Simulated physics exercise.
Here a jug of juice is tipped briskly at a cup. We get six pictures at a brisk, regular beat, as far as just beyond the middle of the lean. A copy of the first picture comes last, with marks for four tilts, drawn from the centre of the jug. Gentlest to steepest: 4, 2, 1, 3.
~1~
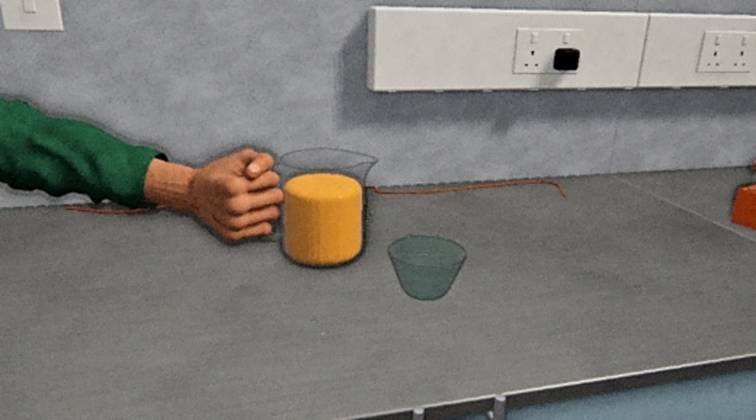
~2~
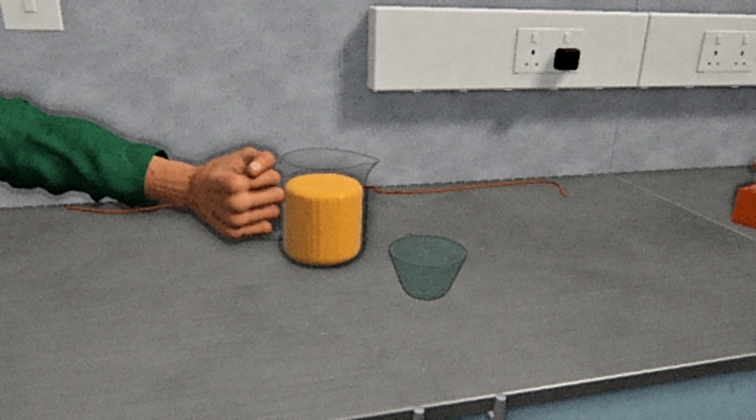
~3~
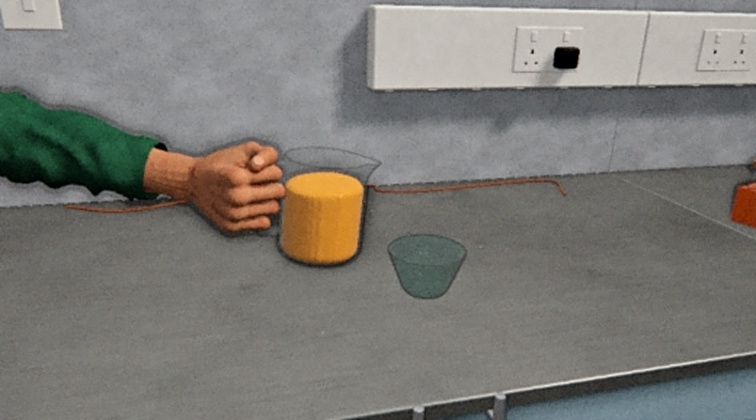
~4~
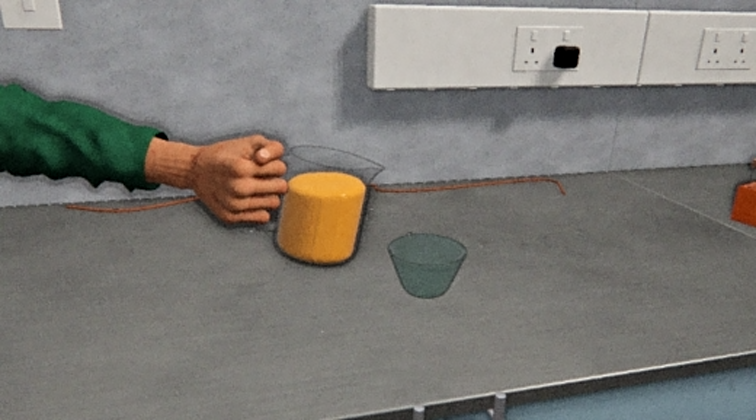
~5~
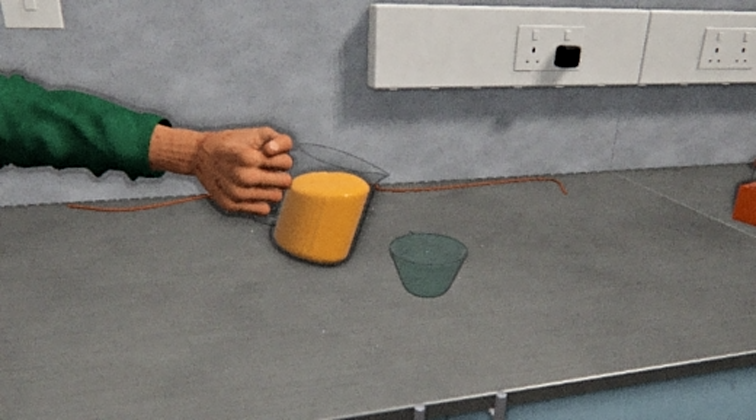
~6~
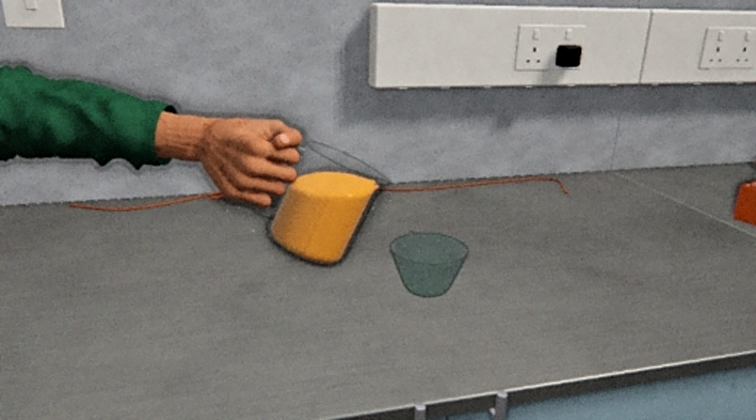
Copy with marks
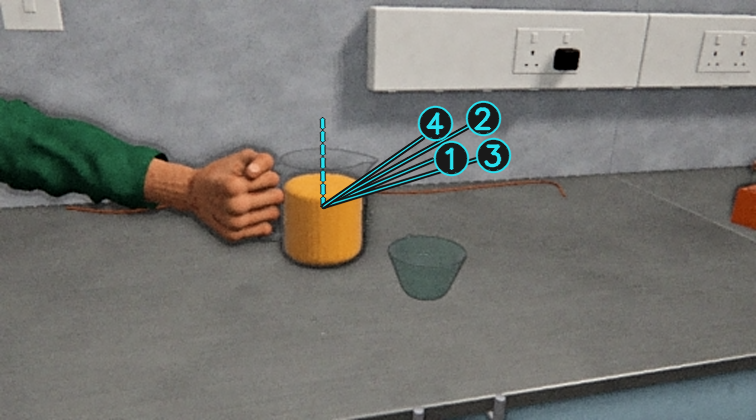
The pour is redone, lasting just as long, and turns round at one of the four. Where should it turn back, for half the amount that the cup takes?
4 is best.
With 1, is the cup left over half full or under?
Over.
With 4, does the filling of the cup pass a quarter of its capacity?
Yes.
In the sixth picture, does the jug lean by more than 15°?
Yes.
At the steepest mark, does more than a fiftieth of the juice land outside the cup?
Yes.
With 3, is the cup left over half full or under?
Over.
On the marked copy, 1 at (433, 159); 2 at (468, 126); 3 at (477, 159); 4 at (423, 137).
With 1, the cup ends with about 71 % of what it can hold; 16 % of the juice is spilt.
With 2, the cup ends with about 71 % of what it can hold; 4 % of the juice is spilt.
With 3, the cup ends with about 72 % of what it can hold; 27 % of the juice is spilt.
With 4, the cup ends with about 51 % of what it can hold; 3 % of the juice is spilt.
